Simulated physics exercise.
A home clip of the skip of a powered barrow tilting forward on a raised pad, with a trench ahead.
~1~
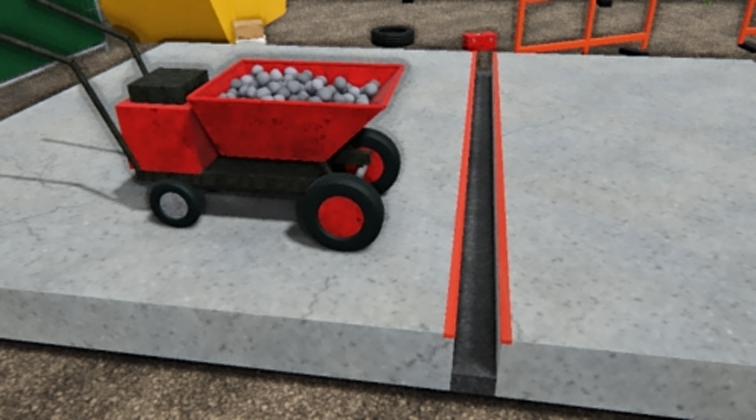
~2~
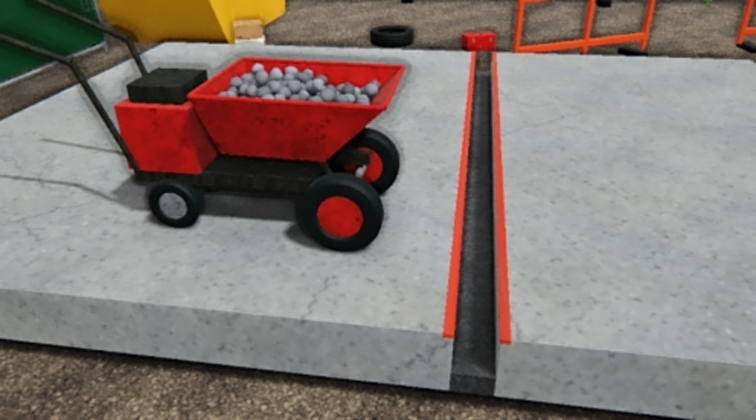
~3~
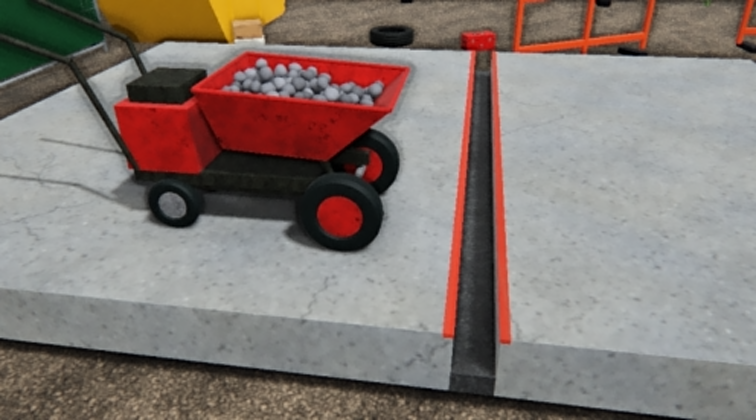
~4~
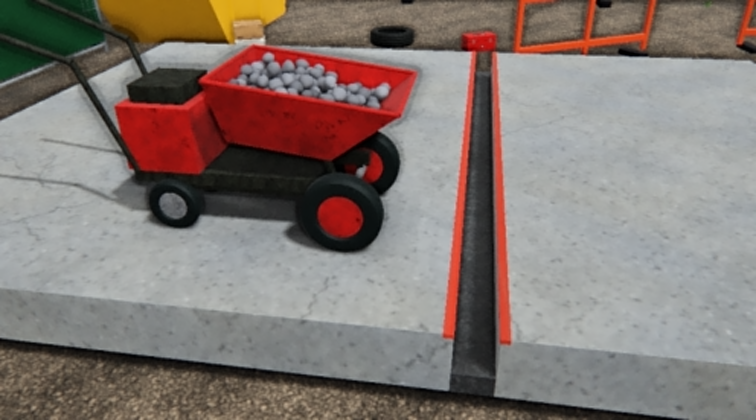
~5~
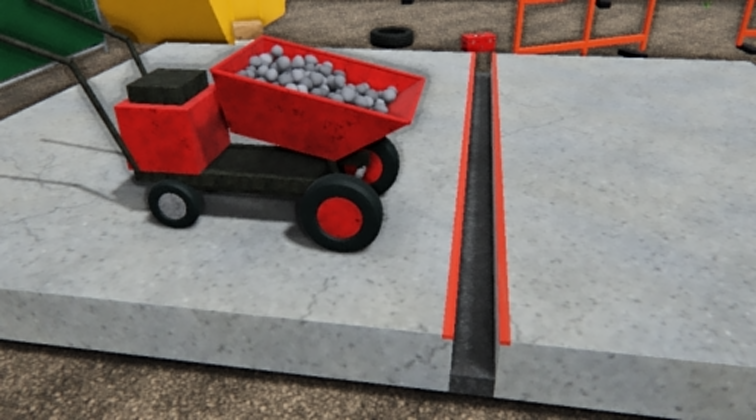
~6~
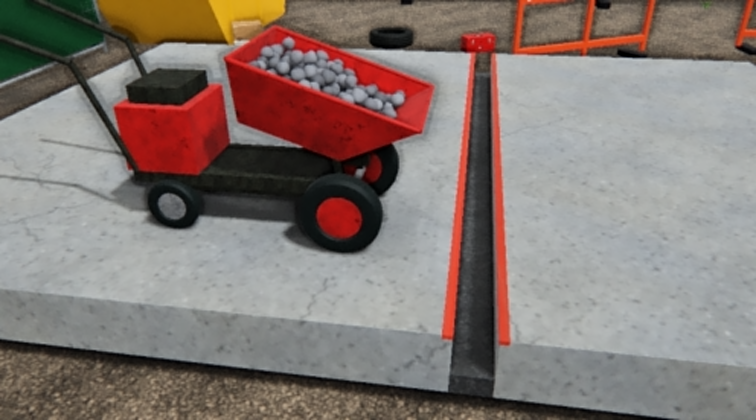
The red skip of a powered barrow, loaded with round grey cobbles, tilts forward toward the right.
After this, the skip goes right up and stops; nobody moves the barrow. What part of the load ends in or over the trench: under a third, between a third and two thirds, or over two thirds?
The trench takes from one third to two thirds.
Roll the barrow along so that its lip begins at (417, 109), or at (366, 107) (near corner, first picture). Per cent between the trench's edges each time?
First some 10, then 60 per cent.
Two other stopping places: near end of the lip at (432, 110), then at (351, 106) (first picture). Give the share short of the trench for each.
Near 0 % and 10 %.
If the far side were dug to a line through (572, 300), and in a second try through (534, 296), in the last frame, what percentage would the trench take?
Roughly 100 per cent, and 80 per cent.
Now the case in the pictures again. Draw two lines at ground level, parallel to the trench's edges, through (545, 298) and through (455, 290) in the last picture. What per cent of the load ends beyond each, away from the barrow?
First some 40, then 100 per cent.
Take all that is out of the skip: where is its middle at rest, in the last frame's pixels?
Close to (506, 226).
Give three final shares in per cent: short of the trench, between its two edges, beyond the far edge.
About: Short 0, between 45, beyond 55 per cent.
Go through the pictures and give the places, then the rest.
The first frame shows lip of the skip near (383, 108), level; top of the load near (285, 87), round cobbles; first edge of the trench near (453, 287); far edge near (505, 292), the trench under half as wide as the skip, and about as deep as wide.
The second frame shows lip of the skip near (384, 109), level; top of the load near (285, 86).
The third frame shows lip of the skip near (390, 111), tipped barely; top of the load near (284, 84).
The fourth frame shows lip of the skip near (399, 116), tipped a little; top of the load near (278, 84).
The fifth frame shows lip of the skip near (409, 123), tipped a little; top of the load near (287, 79).
The sixth frame shows lip of the skip near (420, 132), tipped clearly; top of the load near (283, 69); first edge of the trench near (452, 288); far edge near (503, 293).
Shortly afterwards, skip tipped steeply; the whole lot in the skip.
Next, skip tipped right over; the bulk in the skip; a little in or heaped over the trench; a little beyond it; only a few falling.
Some moments later, skip tipped right over; a little in the skip; only a few short of the trench; near half in or heaped over the trench; near half beyond it.
In the end, skip tipped right over; only a few short of the trench; near half in or heaped over the trench; near half beyond it.
